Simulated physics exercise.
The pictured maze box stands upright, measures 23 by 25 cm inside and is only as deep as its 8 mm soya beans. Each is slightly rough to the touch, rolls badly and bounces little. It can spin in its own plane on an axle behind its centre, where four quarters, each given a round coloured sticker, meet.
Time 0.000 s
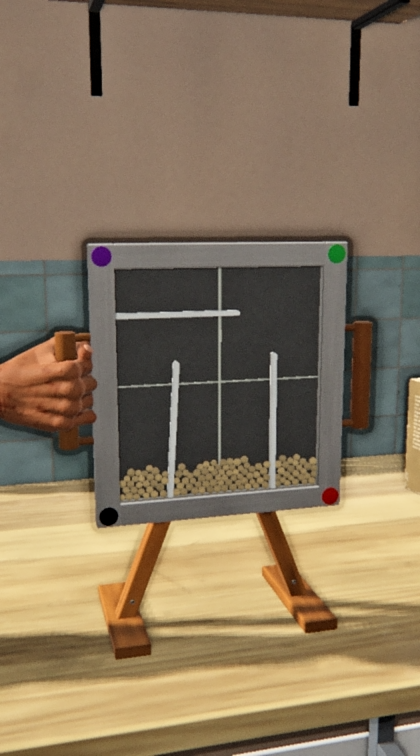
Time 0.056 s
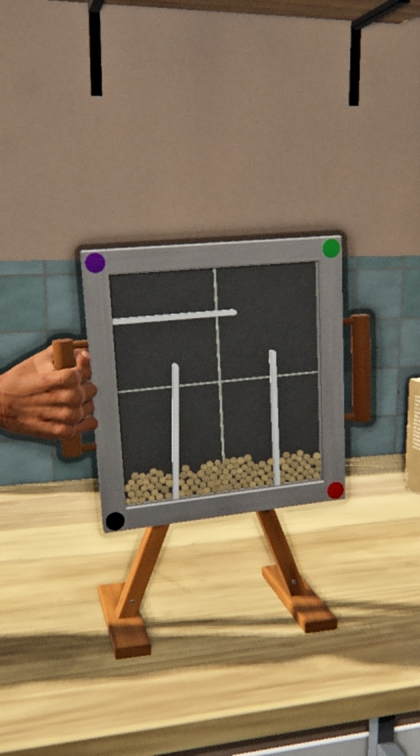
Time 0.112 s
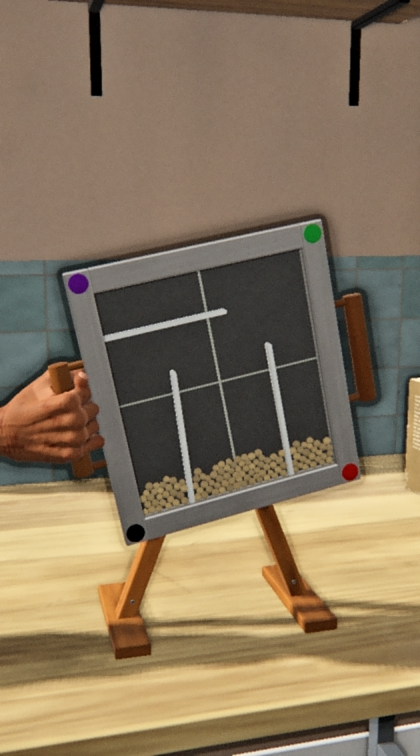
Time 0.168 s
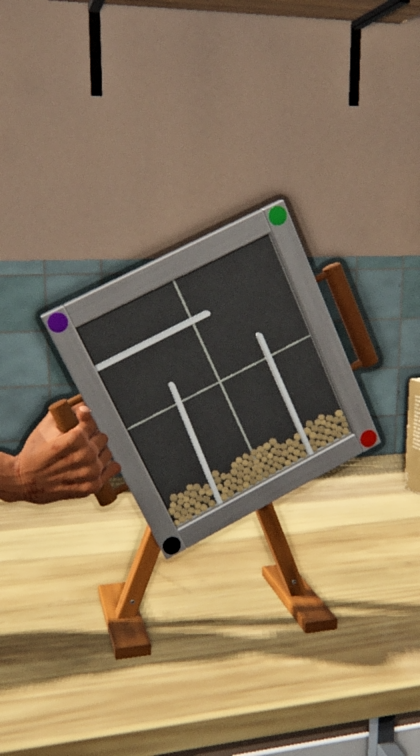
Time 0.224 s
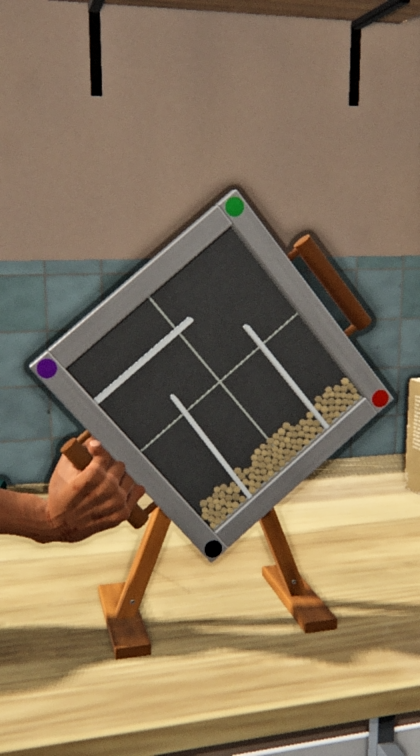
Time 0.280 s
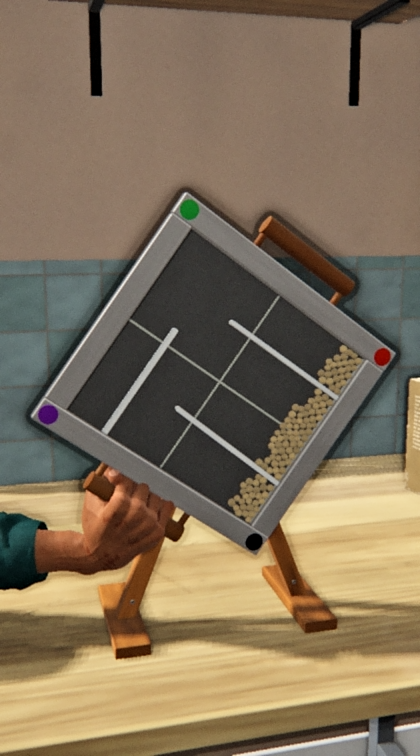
A square framed board holding small tan beans turned anticlockwise on its wooden stand, slowly then further, while a hand gripped its left handle and the beans shifted along towards the red-stickered corner.
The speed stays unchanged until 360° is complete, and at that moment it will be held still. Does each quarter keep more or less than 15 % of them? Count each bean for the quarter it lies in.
So black falls short, green falls short, red goes past and purple falls short, the line being 15 %.
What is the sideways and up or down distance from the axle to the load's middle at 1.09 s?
Roughly 6 cm to the right of the axle and 8 cm below it.
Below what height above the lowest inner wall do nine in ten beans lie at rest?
About 12 cm.
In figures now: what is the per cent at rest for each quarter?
At rest, % of load: Black quarter = 0; green quarter = 5; red quarter = 95; purple quarter = 0.
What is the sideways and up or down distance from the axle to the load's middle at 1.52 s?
8 cm right, 6 cm below.
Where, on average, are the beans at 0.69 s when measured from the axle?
3 cm right, 2 cm above.
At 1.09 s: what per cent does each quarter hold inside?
Black quarter: 0; green quarter: 90; red quarter: 5; purple quarter: 5.
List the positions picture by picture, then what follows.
In the first picture, level, about 120 beans; load centre (221, 477); top bean (244, 460); black (109, 517), green (337, 254), red (330, 496), purple (101, 257).
In the second picture, turned 3° anticlockwise; load centre (226, 477); top bean (300, 454).
In the third picture, turned 11° anticlockwise; load centre (239, 474); top bean (310, 441).
In the fourth picture, turned 24° anticlockwise; load centre (259, 466); top bean (339, 414).
In the fifth picture, turned 39° anticlockwise; load centre (278, 452); top bean (345, 382).
In the sixth picture, turned 54° anticlockwise; load centre (294, 434); top bean (344, 349); black (254, 542), green (189, 210), red (382, 357), purple (48, 415); walls (338, 399) to (233, 323), (279, 484) to (178, 409), (103, 435) to (175, 331).
By 0.69 s it has turned 162°, the beans' middle is 3 cm right of and 2 cm above the axle; by quarter, black 50 %, green 5 %, red 20 %, purple 25 %.
By 1.52 s it has turned 360°, the beans' middle is 8 cm right of and 6 cm below the axle; by quarter, green 10 %, red 90 %.
In the end, by 2.0 s, black 0 %, green 5 %, red 95 %, purple 0 %.
